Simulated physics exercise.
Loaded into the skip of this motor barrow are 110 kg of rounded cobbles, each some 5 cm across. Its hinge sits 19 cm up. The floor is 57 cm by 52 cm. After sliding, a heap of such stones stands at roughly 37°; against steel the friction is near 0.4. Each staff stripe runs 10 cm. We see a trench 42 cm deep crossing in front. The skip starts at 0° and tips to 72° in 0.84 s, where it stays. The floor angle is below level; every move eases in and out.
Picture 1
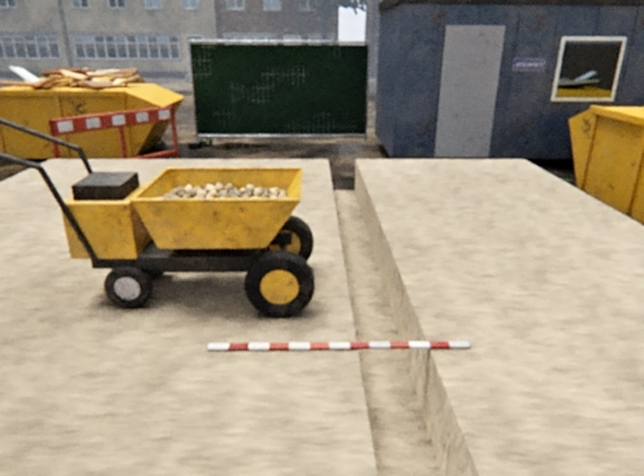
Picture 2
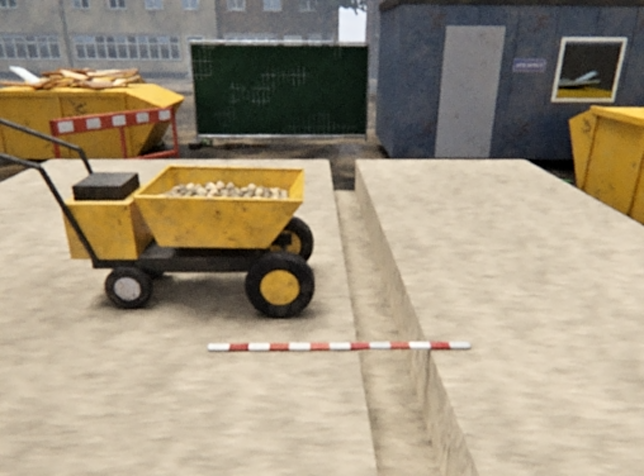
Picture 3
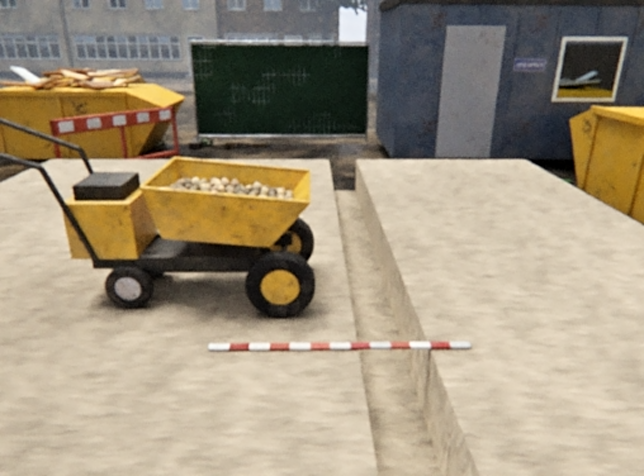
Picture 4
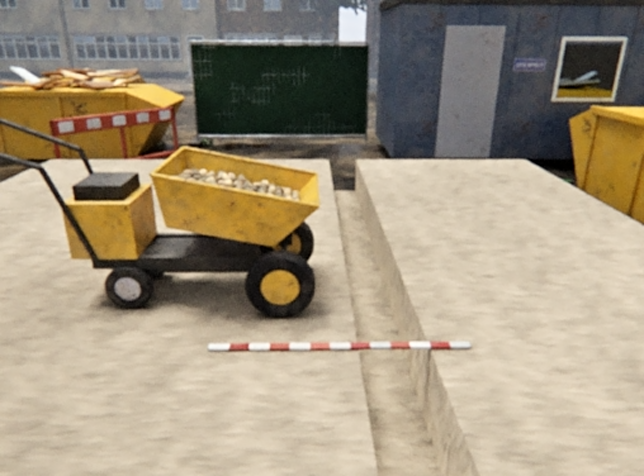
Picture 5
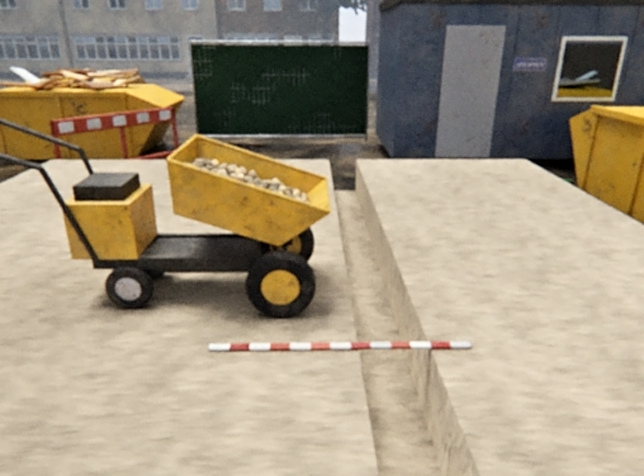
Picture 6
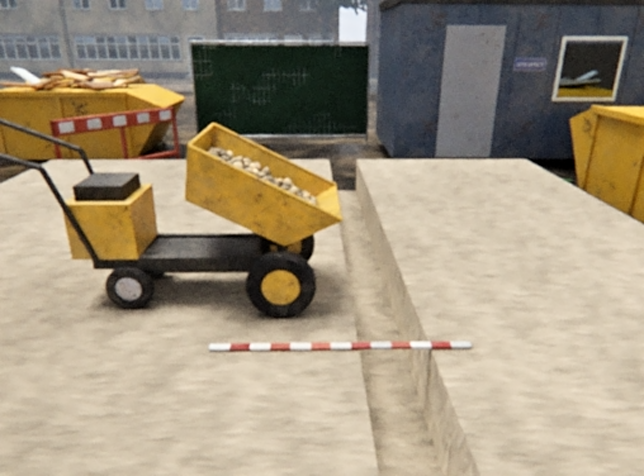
At first, a yellow motor barrow loaded with rounded stones stands on pale ground beside a narrow trench, its skip level behind a red-and-white staff. Then the skip tilts slowly, its rear rising and its lip dipping rightward over the trench edge, while the stones stay inside and the wheels remain still.
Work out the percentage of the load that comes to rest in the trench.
It works out at about 67 per cent of the load.
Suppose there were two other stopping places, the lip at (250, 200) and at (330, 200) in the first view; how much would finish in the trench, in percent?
Around 90 and then 35 percent.
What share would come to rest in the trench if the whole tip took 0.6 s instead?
Close to 50 per cent then.
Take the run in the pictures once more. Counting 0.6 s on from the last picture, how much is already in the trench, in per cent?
About 25 per cent by then.
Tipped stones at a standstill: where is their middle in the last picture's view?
Resting centre: About (394, 334).
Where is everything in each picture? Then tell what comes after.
The first picture shows lip at (300, 200), floor tilted 0°, highest stones at (217, 191).
In the second picture, the skip is at 1°, its lip at (303, 201); the top of the load is at (215, 189).
In the third picture, the skip is at 5°, its lip at (309, 203); the top of the load is at (198, 185).
The fourth picture shows lip at (319, 207), floor tilted 11°, highest stones at (204, 176).
In the fifth picture, the skip is at 19°, its lip at (330, 212); the top of the load is at (208, 165).
The sixth picture shows lip at (342, 220), floor tilted 27°, highest stones at (214, 155).
Then, 0.3 s after the last picture the floor is at 61°, 100 % in the skip; the foremost stones are at (356, 242).
Then, 0.6 s after the last picture the floor is at 72°, 74 % in the skip, 23 % in the trench, 4 % past the trench; the foremost stones are at (422, 277).
Then, 0.9 s after the last picture the floor is at 72°, 30 % in the skip, 38 % in the trench, 32 % past the trench; the foremost stones are at (535, 297).
Then, 2.9 s after the last picture the floor is at 72°, 0 % in the skip, 67 % in the trench, 33 % past the trench; the foremost stones are past the picture's edge.
